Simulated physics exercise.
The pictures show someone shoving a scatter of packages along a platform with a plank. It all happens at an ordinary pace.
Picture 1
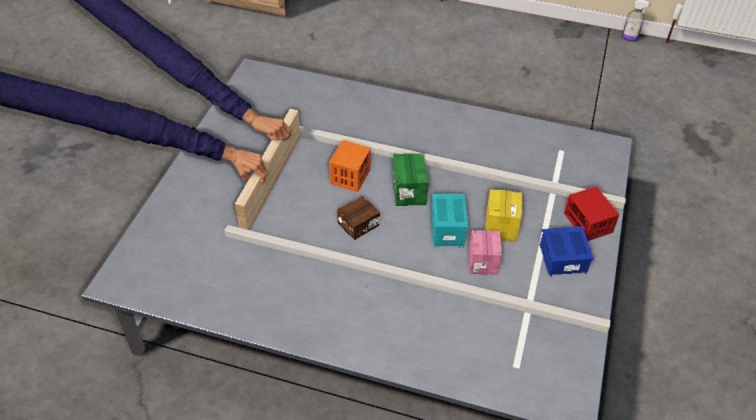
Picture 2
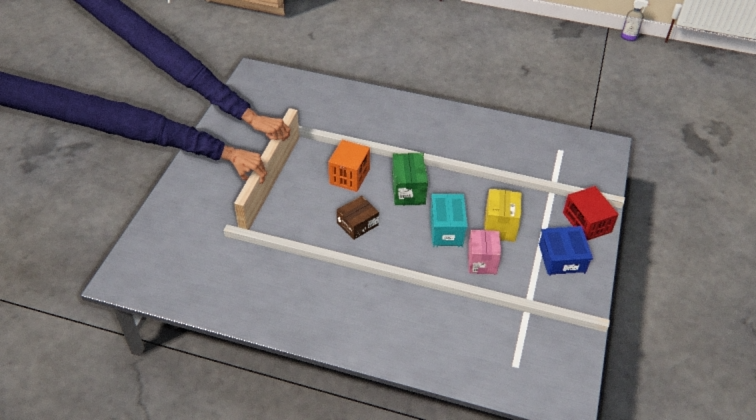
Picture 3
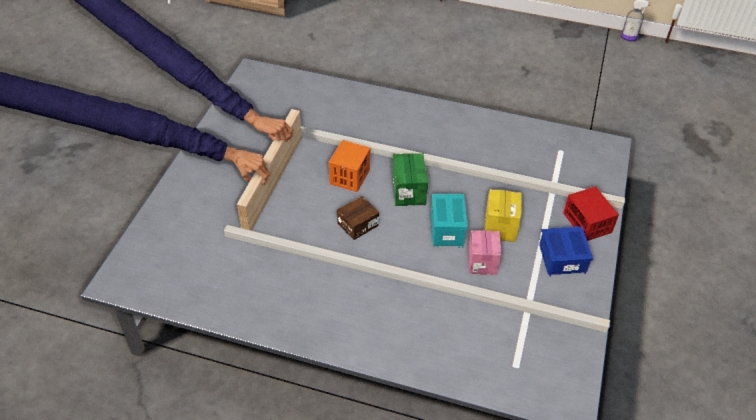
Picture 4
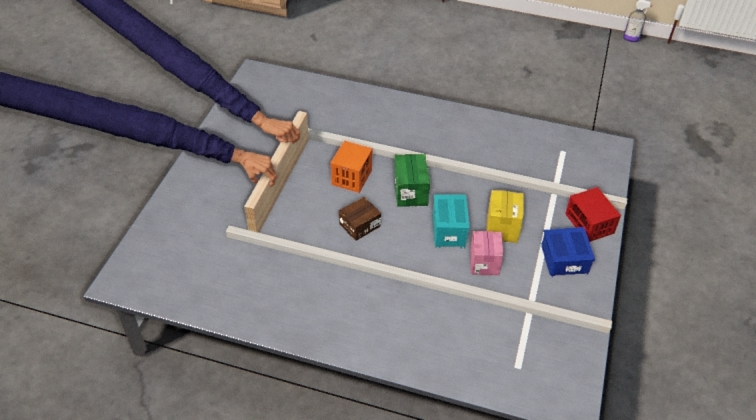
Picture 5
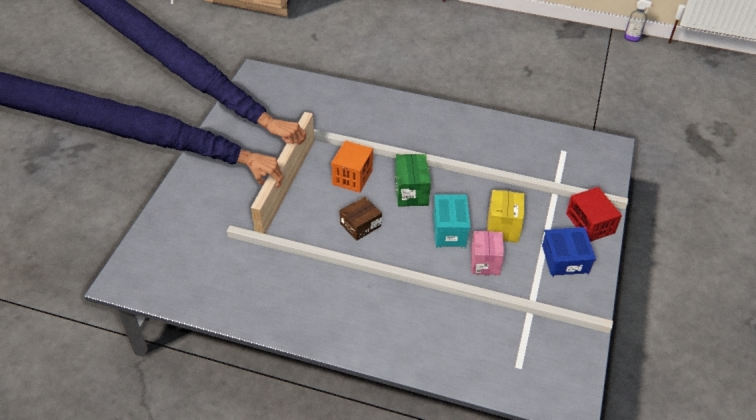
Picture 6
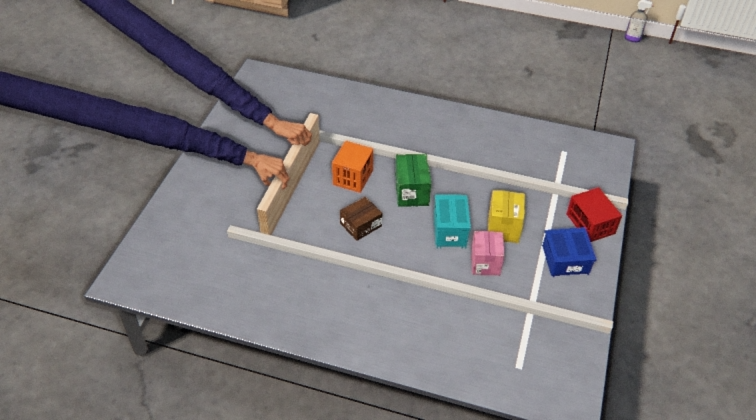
Two hands in dark blue sleeves grip a wooden plank at the left of a grey table, seen from above at an angle in a room with a concrete floor. Between two pale rails sit orange, brown, green, teal, pink and yellow packages, with blue and red ones beyond a white line at right. The hands slide the plank slightly rightward, without touching the packages, which stay practically still.
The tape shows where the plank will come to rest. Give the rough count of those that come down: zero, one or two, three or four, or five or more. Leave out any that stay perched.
Here the number that fall off is three or four.
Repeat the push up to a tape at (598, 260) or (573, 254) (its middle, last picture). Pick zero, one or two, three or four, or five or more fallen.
In that order: Five or over; three to four.
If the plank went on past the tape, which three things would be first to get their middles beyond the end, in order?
The order is the blue tote, the red crate, the yellow parcel.
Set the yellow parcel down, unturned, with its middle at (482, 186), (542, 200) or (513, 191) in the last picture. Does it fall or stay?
In that order, it goes over; comes down; tumbles off.
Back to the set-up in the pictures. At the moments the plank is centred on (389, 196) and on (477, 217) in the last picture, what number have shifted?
3 and 7.
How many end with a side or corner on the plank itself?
That makes 3.
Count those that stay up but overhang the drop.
It comes to 0.
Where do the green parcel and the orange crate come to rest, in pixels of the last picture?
Near (601, 218) and (568, 215).
Soon after, none off yet; red crate at rest near (594, 215); blue tote at rest near (568, 252); yellow parcel at rest near (506, 217).
After that, none off yet; red crate at rest near (594, 215); blue tote at rest near (568, 252); yellow parcel displaced a little near (513, 219).
And then, none off yet; red crate moving near (597, 215); blue tote displaced about its own width near (607, 270); yellow parcel displaced well along near (577, 238).
In the end, the number that fall off is three or four; gone, yellow parcel, blue tote and red crate.
